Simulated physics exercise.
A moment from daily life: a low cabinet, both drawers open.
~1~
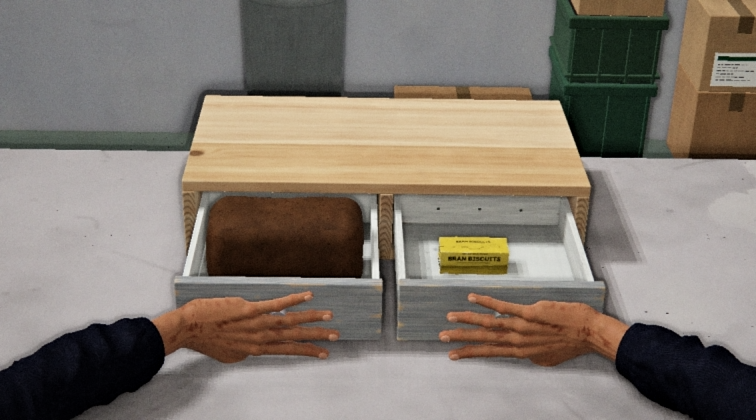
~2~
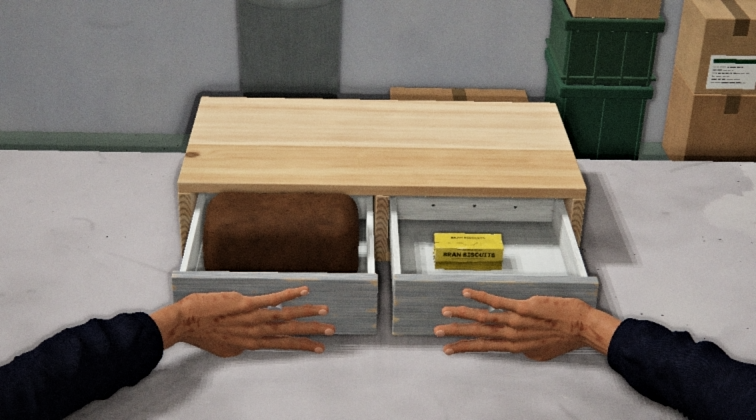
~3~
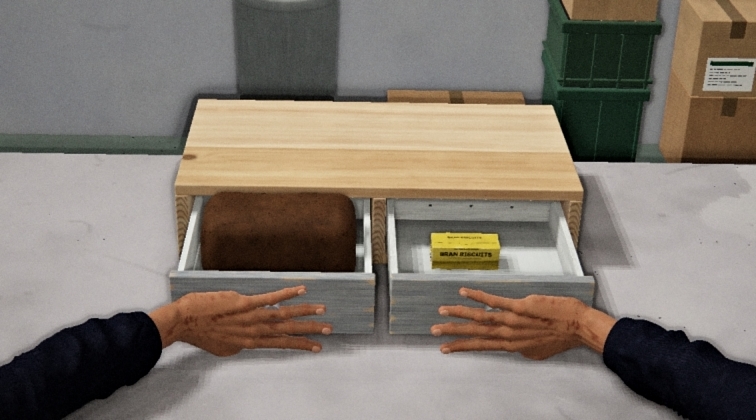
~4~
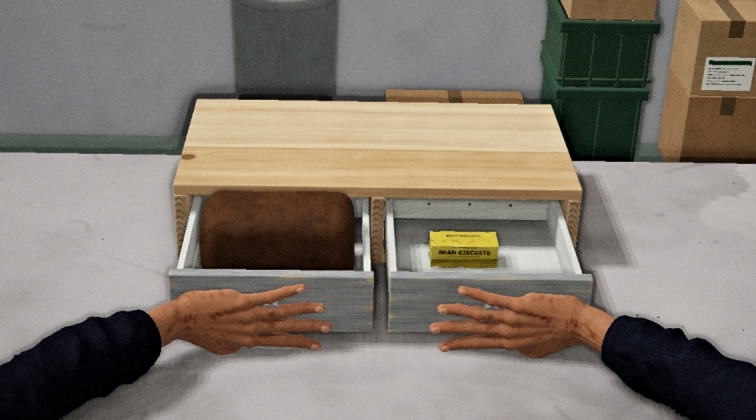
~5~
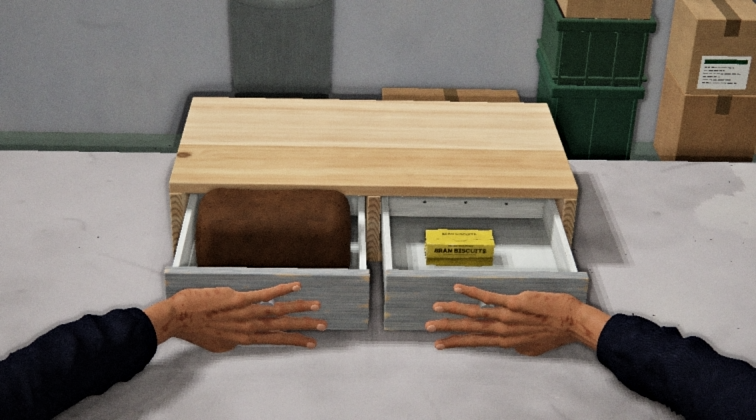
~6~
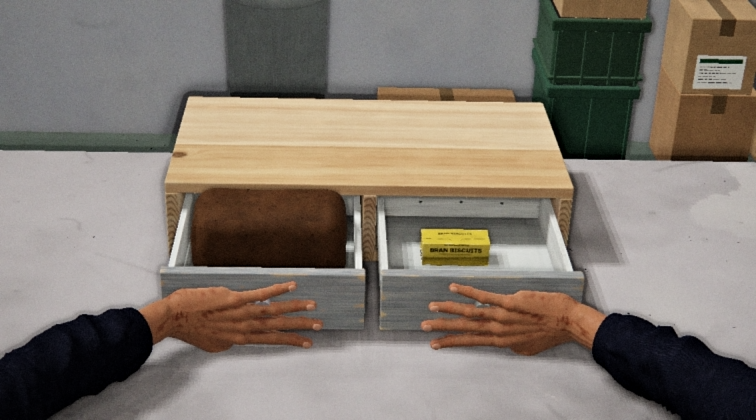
On a pale tabletop, two hands rested at the fronts of a low wooden cabinet's two open drawers, a brown loaf in the left and a yellow packet in the right, and barely anything moved.
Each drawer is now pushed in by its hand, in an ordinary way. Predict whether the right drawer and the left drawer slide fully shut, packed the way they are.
The right drawer is most likely going to slide home. The left drawer is most likely going to get stuck.
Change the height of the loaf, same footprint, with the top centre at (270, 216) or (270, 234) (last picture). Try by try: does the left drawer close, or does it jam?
It is blocked, then pushes fully shut.
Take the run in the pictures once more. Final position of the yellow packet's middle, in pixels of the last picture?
Around (443, 179).
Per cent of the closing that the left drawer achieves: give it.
I'd put it at some 40 in a hundred.
Then, 0.34 s on from there, right drawer starting in; left drawer starting in.
Then, 0.56 s on from there, right drawer about half in; left drawer about half in.
In the end, the right drawer closes; the left drawer jams.
